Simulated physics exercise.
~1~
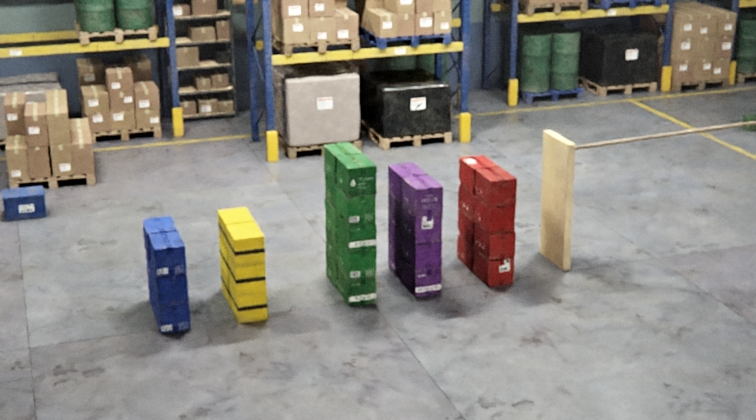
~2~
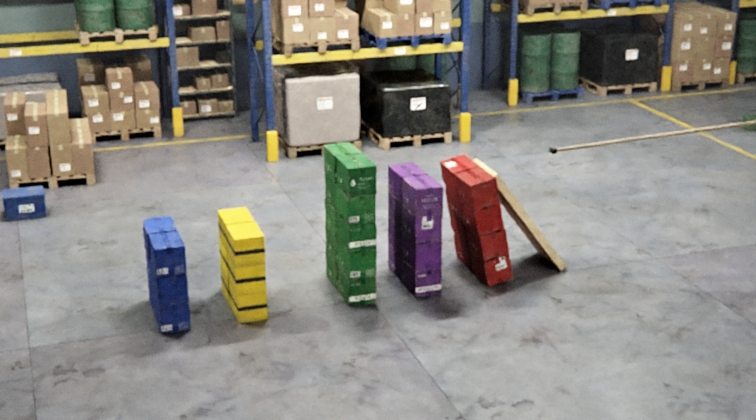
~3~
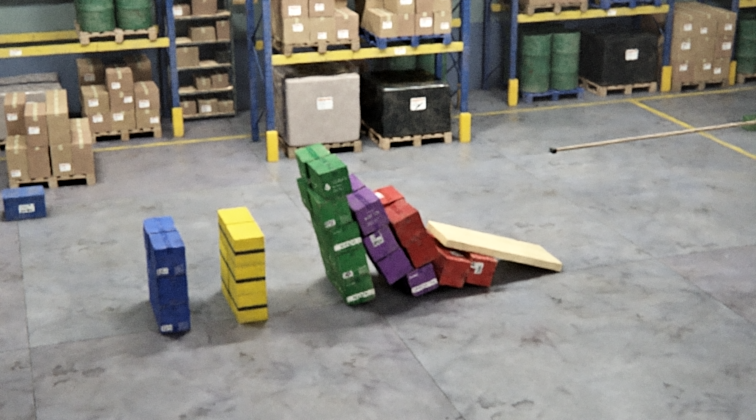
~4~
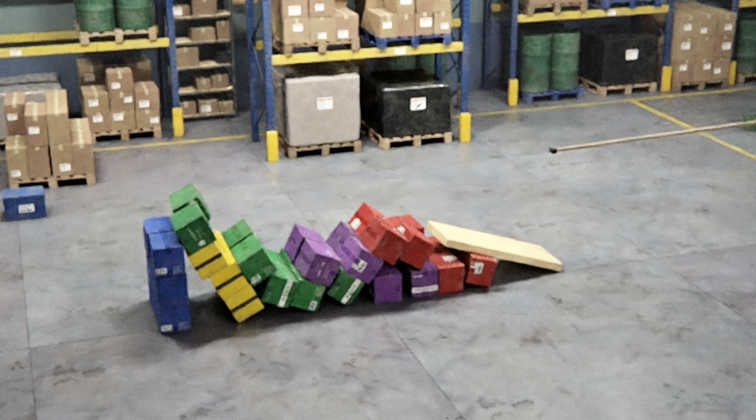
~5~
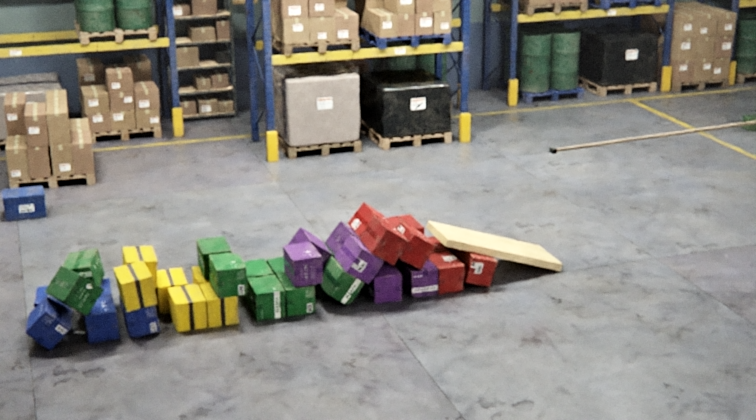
A wooden board tips left into the red cartons, toppling all five coloured piles in turn.
